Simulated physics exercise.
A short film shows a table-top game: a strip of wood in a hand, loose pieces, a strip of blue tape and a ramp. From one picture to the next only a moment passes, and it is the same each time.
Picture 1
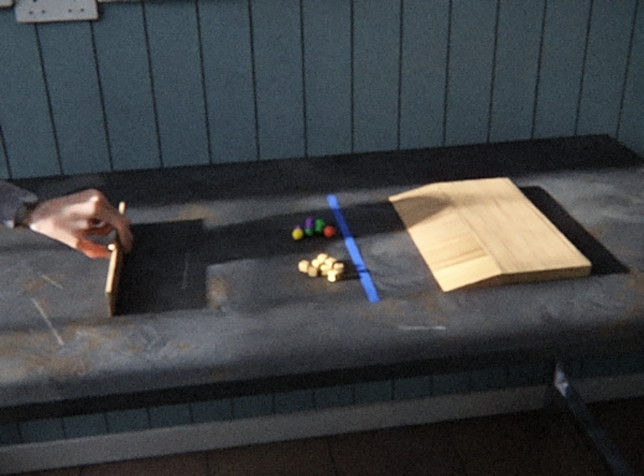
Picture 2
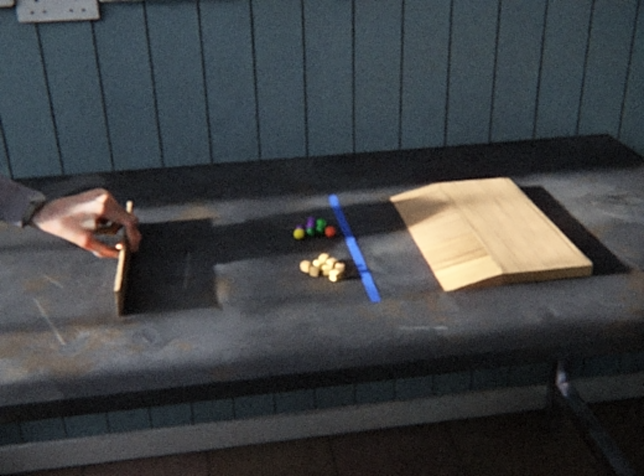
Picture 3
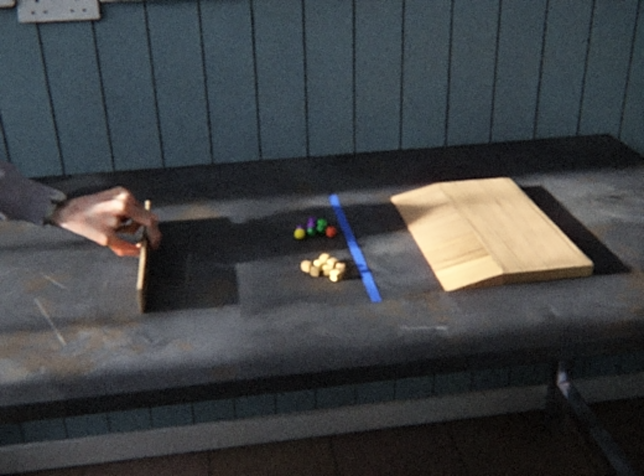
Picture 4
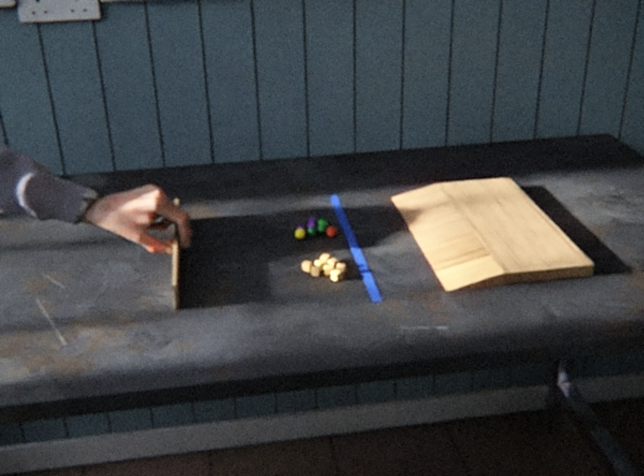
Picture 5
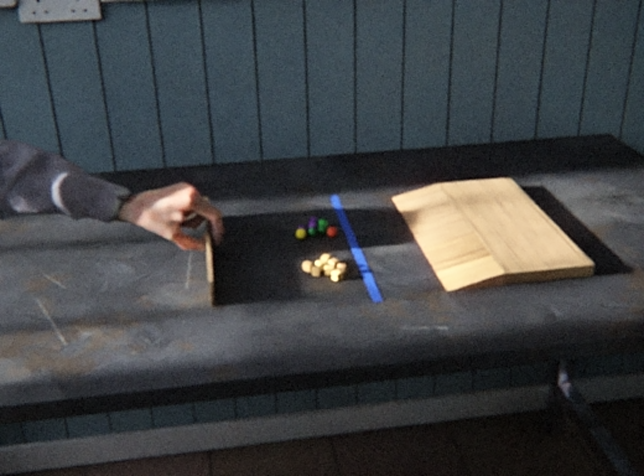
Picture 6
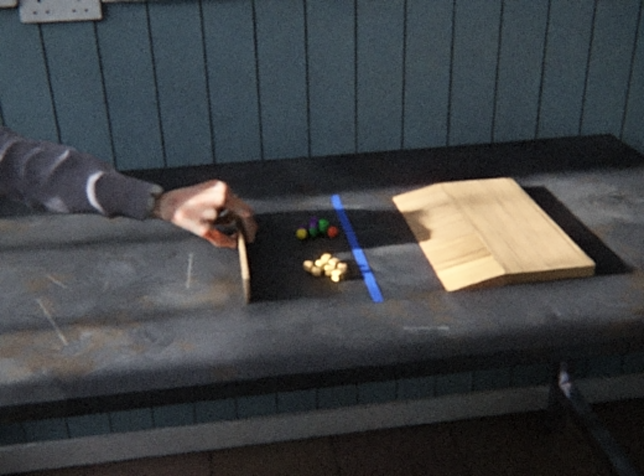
A hand in a dark sleeve holds an upright strip of wood at the left of a dark, scuffed table against blue-grey panelling, seen from slightly above. Colourful gumballs sit behind small pale wooden cubes near the middle, left of blue tape and a pale wooden ramp. The hand slides the strip steadily rightward, closer to the motionless pieces, while the view stays practically still.
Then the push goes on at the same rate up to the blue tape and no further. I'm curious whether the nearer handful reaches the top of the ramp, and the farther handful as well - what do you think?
I think the nearer handful never gets there; the farther handful reaches the top, at least in part.
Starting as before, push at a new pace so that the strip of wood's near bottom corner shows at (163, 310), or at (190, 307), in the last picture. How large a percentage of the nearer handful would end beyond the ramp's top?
About 0 % the first time, about 0 % the second.
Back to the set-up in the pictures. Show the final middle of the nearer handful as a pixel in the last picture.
It ends up roughly at pixel (428, 259).
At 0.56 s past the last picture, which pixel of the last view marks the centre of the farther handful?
Its middle is roughly at (466, 196) in the last frame.
Then, 0.13 s on from there, strip of wood still moving, near (309, 226); nearer handful the whole lot short of the ramp; farther handful the whole lot short of the ramp.
Then, 0.28 s on from there, strip of wood stopped at the blue tape; nearer handful the whole lot short of the ramp; farther handful a little on the ramp, the bulk short of the ramp.
Then, 0.56 s on from there, strip of wood stopped at the blue tape; nearer handful near a quarter on the ramp, the bulk short of the ramp; farther handful the bulk past the top, a little on the ramp.
In the end, strip of wood stopped at the blue tape; nearer handful none at all past the top, near a quarter on the ramp, the bulk short of the ramp; farther handful the bulk past the top, a little short of the ramp.
